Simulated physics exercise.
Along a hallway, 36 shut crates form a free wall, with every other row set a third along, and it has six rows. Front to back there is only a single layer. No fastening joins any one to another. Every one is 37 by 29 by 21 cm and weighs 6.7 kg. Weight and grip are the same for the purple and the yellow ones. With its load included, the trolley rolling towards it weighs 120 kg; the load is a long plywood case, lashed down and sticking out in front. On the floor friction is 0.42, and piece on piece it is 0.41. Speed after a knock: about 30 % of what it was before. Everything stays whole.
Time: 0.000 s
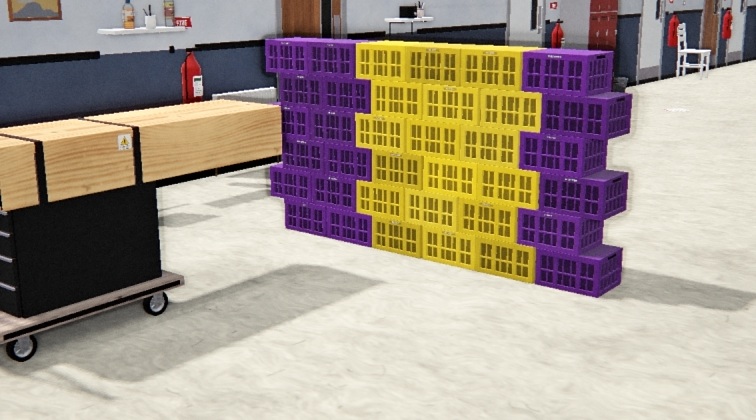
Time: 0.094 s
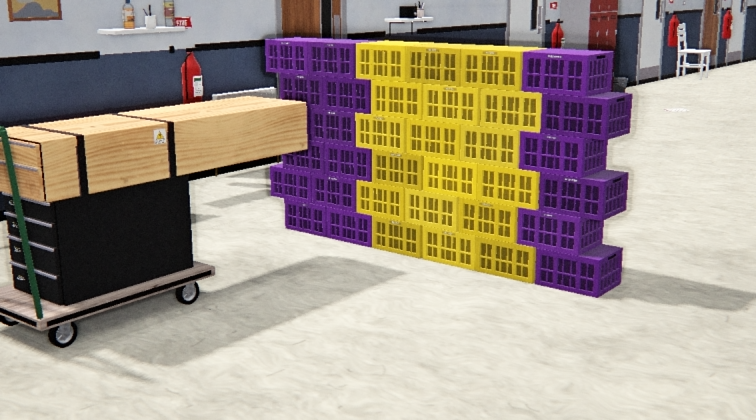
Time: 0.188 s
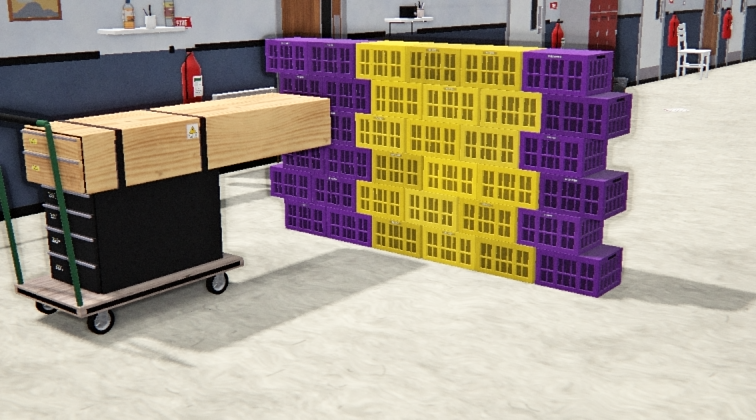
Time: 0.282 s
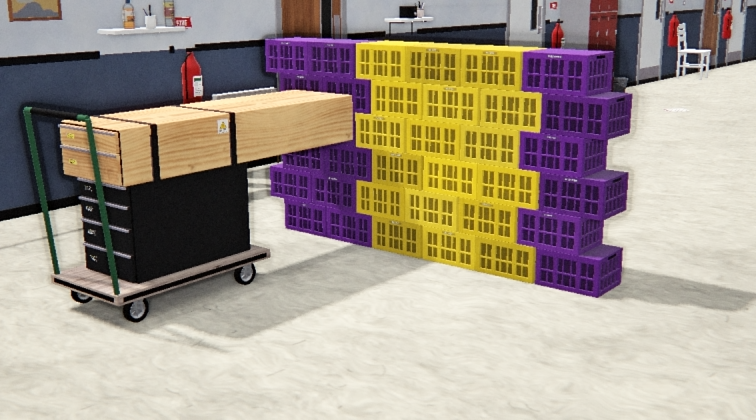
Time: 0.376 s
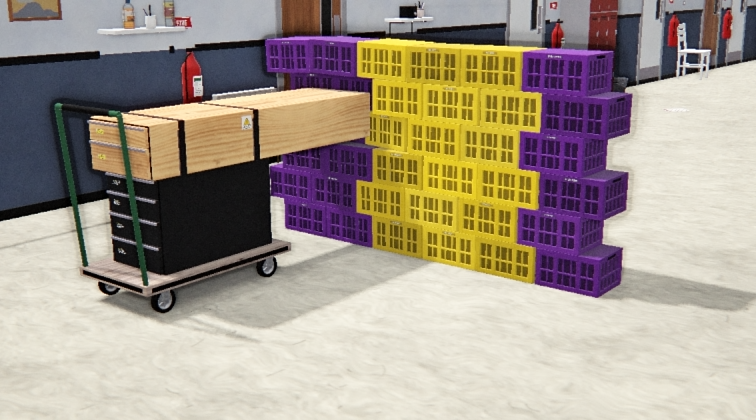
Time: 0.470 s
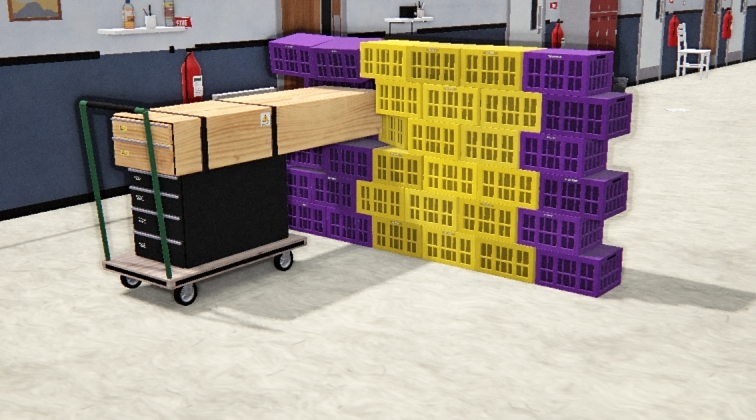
Hallway with a green-handled trolley rolling in from the left, its long wooden case pushing into a purple and yellow crate wall.
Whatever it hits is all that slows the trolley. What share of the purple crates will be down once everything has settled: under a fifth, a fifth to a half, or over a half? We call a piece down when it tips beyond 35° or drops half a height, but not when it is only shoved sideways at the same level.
A fifth to a half.
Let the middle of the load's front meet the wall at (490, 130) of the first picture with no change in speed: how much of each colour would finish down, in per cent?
Purple 20 %, yellow 30 %.
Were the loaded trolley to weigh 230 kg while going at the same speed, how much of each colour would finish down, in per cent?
Down by colour: Purple 30, yellow 0 per cent.
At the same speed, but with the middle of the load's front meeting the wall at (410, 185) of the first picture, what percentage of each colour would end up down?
In that case purple 0, yellow 20 per cent.
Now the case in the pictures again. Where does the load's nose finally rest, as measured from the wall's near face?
105 cm beyond.
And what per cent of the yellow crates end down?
Yellow: 0%.
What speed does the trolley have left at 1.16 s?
The trolley is doing roughly 0.5 m/s at that moment.
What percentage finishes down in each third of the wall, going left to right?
Left 40 %, middle 0 %, right 0 %.
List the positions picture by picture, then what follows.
In the first picture (each place is the centre of the face we see best), load (274, 122) 67 cm short of the wall; top purple crate (330, 60); top yellow crate (490, 70); all as stacked.
The second picture shows load (300, 118) 47 cm short of the wall; top purple crate (330, 60).
The third picture shows load (324, 114) 27 cm short of the wall; top purple crate (330, 60).
The fourth picture shows load (346, 110) 7 cm short of the wall; top purple crate (330, 60).
The fifth picture shows load (364, 107) 9 cm into the wall's line; top purple crate (331, 58) moved 17 mm; 6 have shifted.
The sixth picture shows load (376, 104) 23 cm into the wall's line; top purple crate (335, 65) tilted 10°; top yellow crate (490, 70); 10 have shifted.
By 0.74 s, load 58 cm past the wall's line, still rolling; 5 of the 18 purple crates down (5 of 36 in all colours); top purple crate 9 cm lower.
By 1.16 s, load 96 cm past the wall's line, still rolling; 5 of the 18 purple crates down (5 of 36 in all colours); top purple crate 9 cm lower.
When it is over (2.2 s), load 1.07 m past the wall's line, stopped; 5 of the 18 purple crates down (5 of 36 in all colours); top purple crate 9 cm lower; top yellow crate unmoved. That is 28 per cent. In pixels of the last frame, middles, top purple crate near (414, 64), top yellow crate near (504, 68).
